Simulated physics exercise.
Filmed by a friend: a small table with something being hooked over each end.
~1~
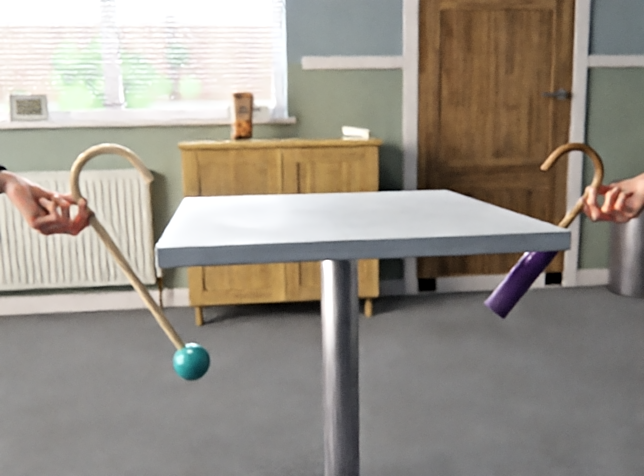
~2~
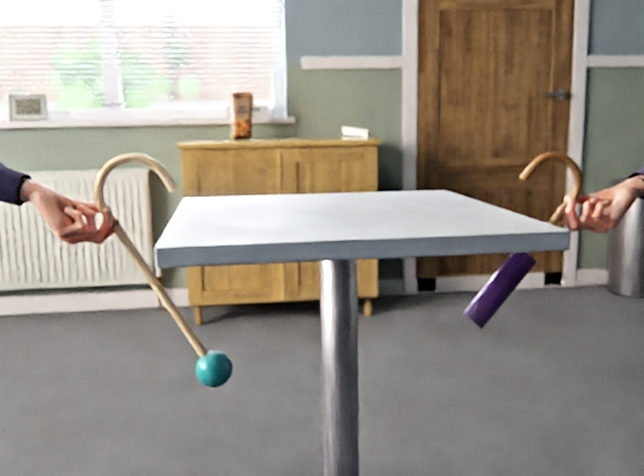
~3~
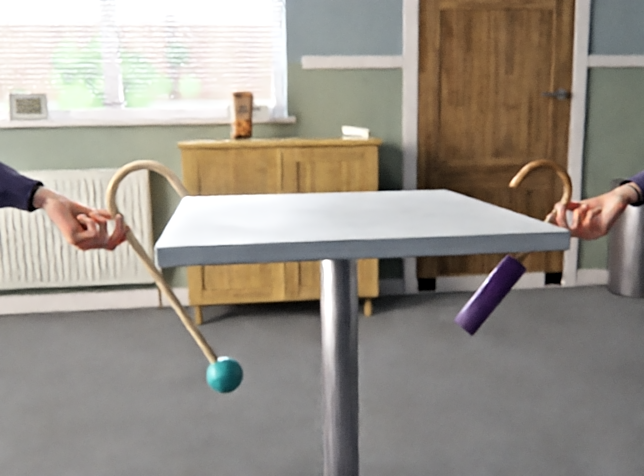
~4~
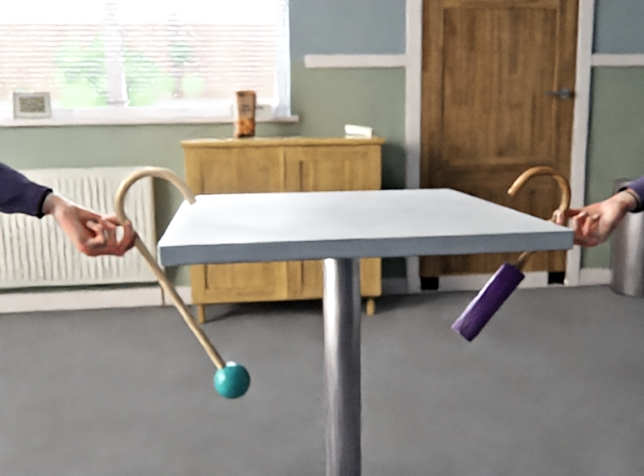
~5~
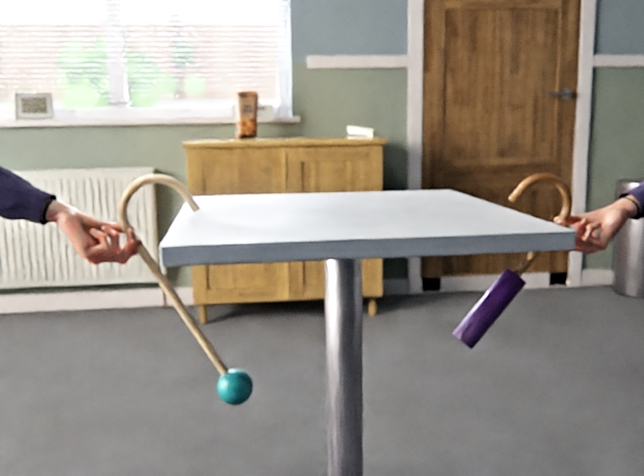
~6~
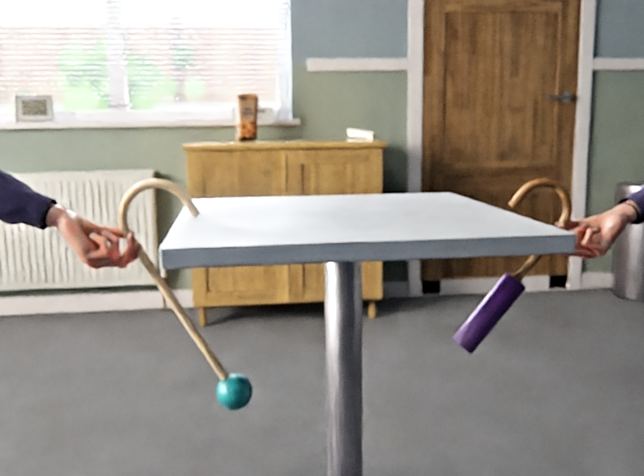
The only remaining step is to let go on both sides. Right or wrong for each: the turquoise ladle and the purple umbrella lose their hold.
The turquoise ladle - wrong, the purple umbrella - right.
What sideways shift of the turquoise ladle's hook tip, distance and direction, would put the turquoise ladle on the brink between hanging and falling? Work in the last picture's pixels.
That's a move of 20 pixels to the left.
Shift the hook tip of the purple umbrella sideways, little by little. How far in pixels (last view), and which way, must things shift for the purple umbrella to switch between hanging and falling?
Move it left about 12 pixels and it flips.
Then, 0.42 s on from there, turquoise ladle at rest near (198, 294); purple umbrella on its way down.
Then, 0.84 s on from there, turquoise ladle at rest near (198, 294); purple umbrella at the bottom.
In the end, the turquoise ladle hangs from the table, near (200, 294); the purple umbrella slips off.
